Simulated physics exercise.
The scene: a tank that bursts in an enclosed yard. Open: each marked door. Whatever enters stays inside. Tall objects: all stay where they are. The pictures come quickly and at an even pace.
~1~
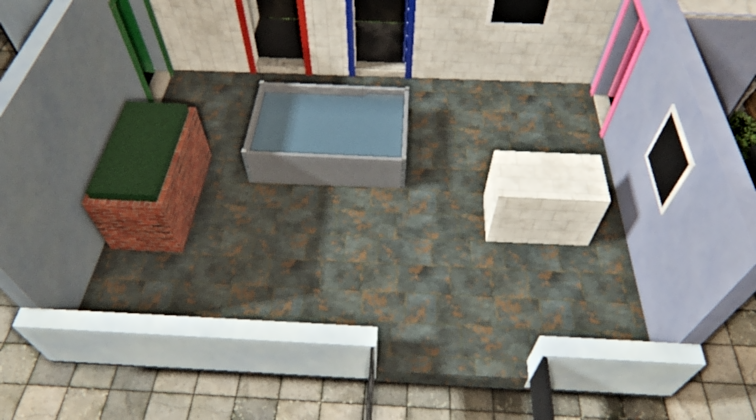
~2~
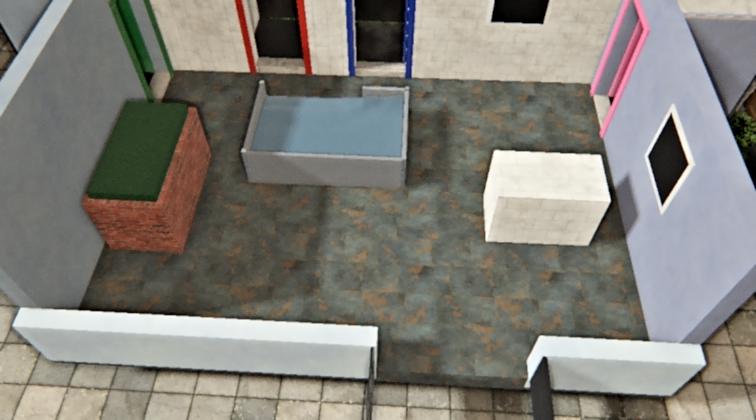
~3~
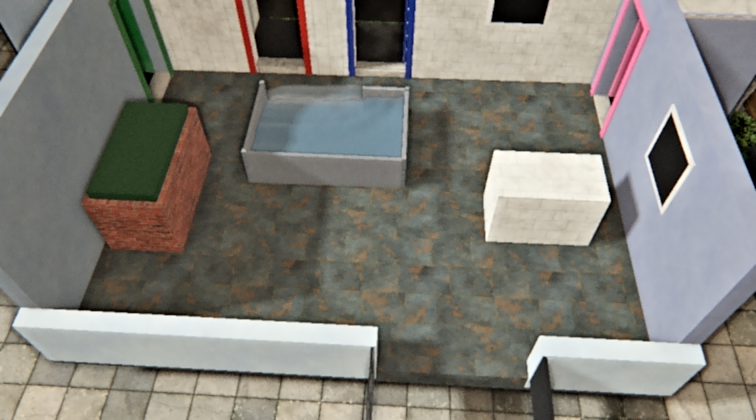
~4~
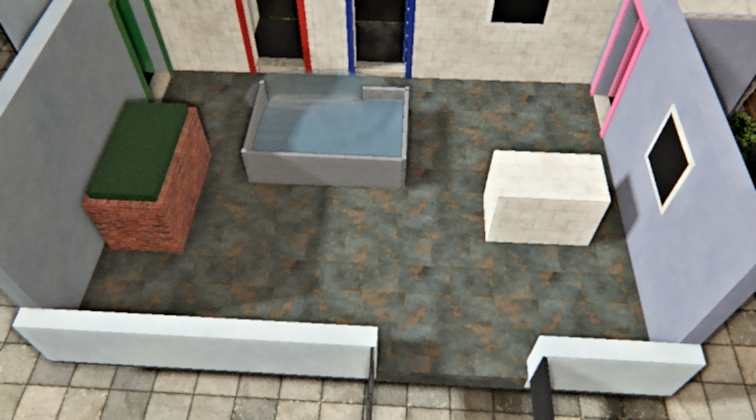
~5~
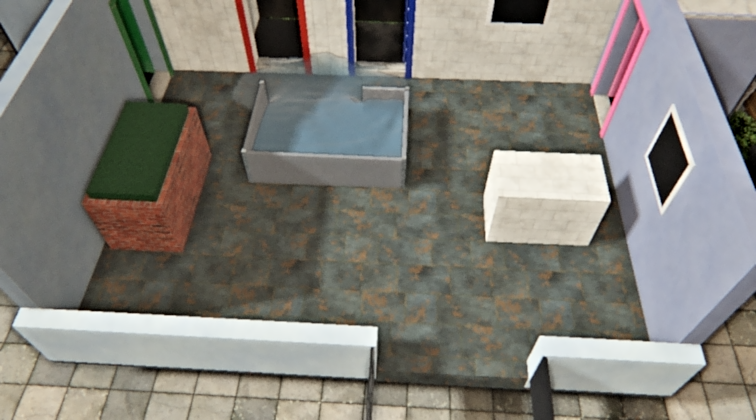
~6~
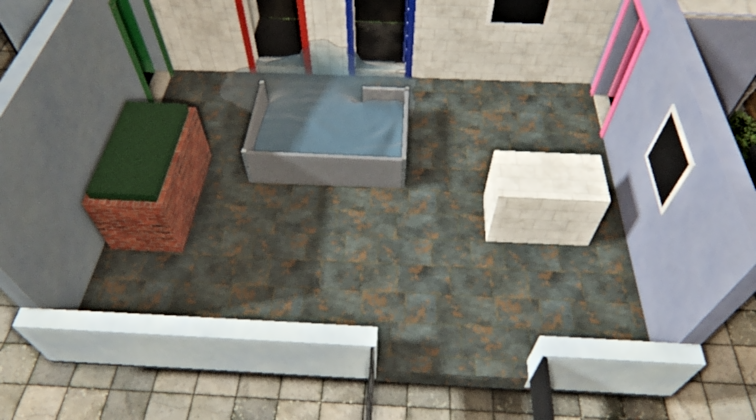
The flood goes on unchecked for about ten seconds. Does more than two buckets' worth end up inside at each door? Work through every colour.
Blue door: Over two buckets; red door: Over two buckets; pink door: Over two buckets; green door: Over two buckets.
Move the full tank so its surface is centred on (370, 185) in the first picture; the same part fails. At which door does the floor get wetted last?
The one in pink.
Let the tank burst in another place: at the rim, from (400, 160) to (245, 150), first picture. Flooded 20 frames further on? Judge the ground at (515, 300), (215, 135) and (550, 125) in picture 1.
Submerged, unwetted, unwetted.
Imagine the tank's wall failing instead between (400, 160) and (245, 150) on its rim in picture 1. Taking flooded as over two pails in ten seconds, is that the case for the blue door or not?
I'd say the blue door stays shy of the line.
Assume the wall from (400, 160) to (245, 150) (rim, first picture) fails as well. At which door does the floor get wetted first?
Answer - the green-painted one.
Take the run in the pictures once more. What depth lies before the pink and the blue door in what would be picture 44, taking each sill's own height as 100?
Some 190 percent and then some 50 percent.
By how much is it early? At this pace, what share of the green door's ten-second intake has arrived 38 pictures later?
Estimate: Roughly 100 %.
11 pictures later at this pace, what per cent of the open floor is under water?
Close to 30 %.
A moment on, water covers 15 % of the floor; the blue door over two buckets in, the red door over two buckets in, the pink door not reached, the green door not reached.
Next, water covers 30 % of the floor; the blue door over two buckets in, the red door far over two buckets in, the pink door not reached, the green door over two buckets in.
Then, water covers 45 % of the floor; the blue door over two buckets in, the red door far over two buckets in, the pink door over two buckets in, the green door far over two buckets in.
Later, water covers 60 % of the floor; the blue door over two buckets in, the red door far over two buckets in, the pink door over two buckets in, the green door far over two buckets in.
In the end, water covers 85 % of the floor; the blue door over two buckets in, the red door far over two buckets in, the pink door over two buckets in, the green door far over two buckets in.
